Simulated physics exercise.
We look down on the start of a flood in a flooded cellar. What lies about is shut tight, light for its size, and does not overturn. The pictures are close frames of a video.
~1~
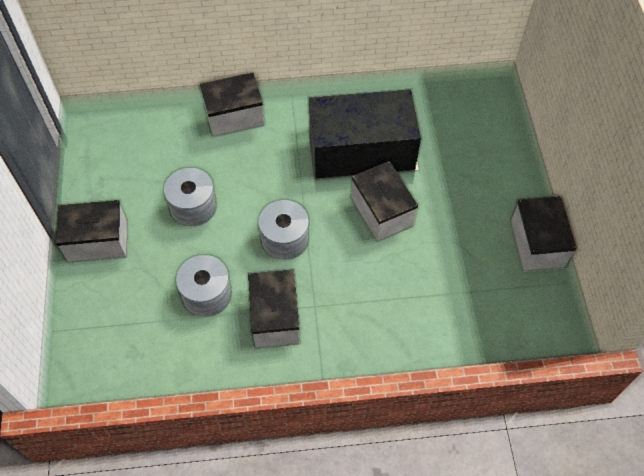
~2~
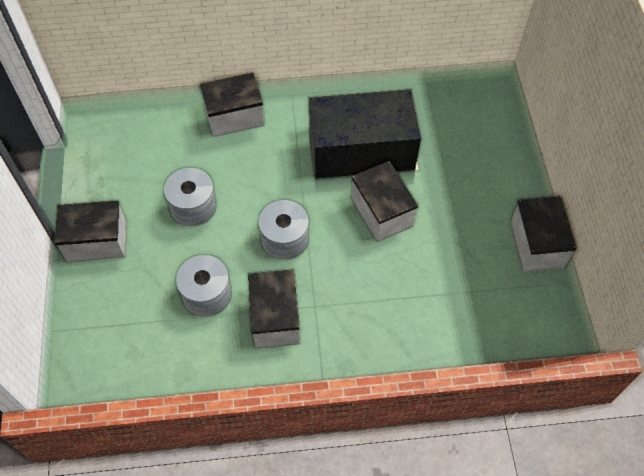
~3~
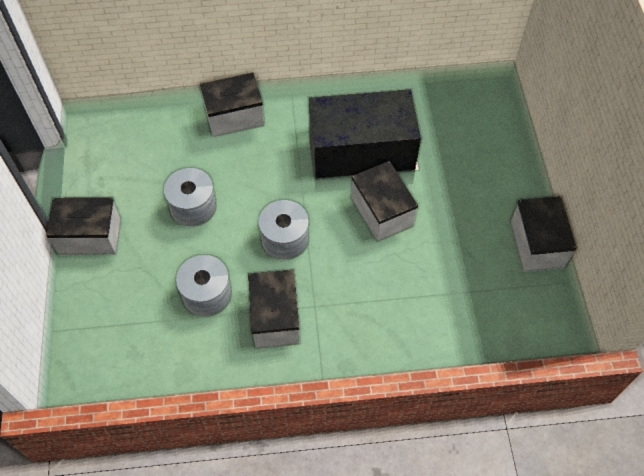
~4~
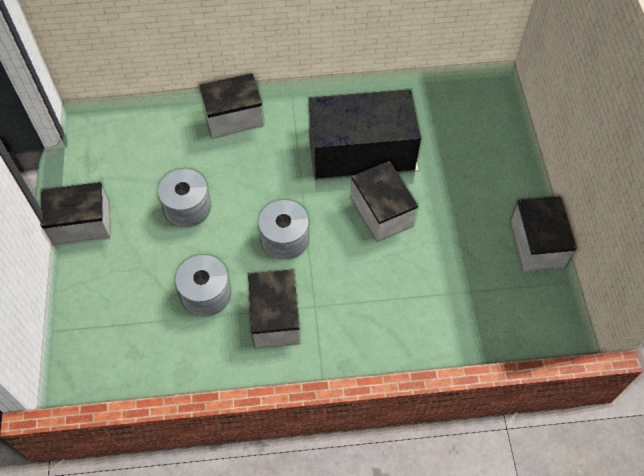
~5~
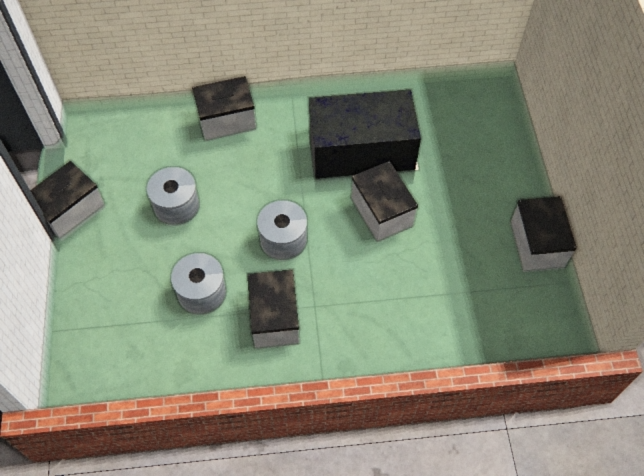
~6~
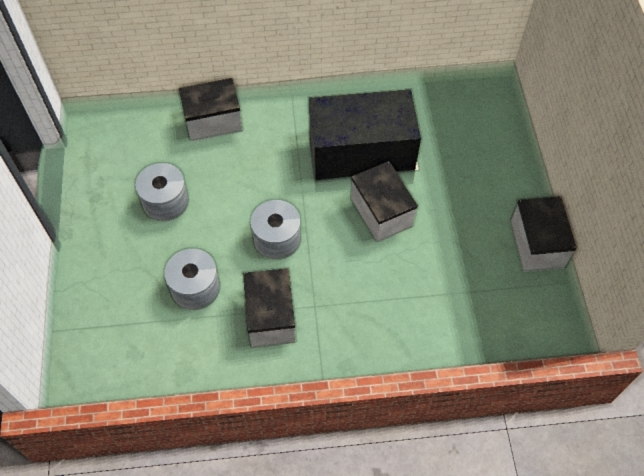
Green water carries a box out through the newly opened left doorway as drums drift left.
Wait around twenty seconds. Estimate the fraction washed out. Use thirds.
Share: At least two thirds.
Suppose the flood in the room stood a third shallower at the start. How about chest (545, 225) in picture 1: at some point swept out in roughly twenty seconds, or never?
My call: Stays.
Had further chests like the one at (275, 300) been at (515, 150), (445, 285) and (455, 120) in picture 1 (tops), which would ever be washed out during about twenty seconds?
In that order: Still in, left behind, no.
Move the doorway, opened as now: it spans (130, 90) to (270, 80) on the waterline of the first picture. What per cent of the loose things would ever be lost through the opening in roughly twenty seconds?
Some 90 per cent.
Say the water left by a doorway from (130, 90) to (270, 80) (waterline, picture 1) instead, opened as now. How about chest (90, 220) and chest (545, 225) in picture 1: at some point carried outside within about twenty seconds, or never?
In that order: Yes, left behind.
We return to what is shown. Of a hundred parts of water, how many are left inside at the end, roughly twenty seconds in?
About 44 per cent.
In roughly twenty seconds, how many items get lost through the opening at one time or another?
The number is 7.
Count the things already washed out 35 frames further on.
The number is 6.
A moment on, 1 of 8 are out; 7 afloat.
Next, 4 of 8 are out; 4 afloat.
Later, 6 of 8 are out; 2 afloat.
In the end, 7 of 8 are out; 1 afloat.
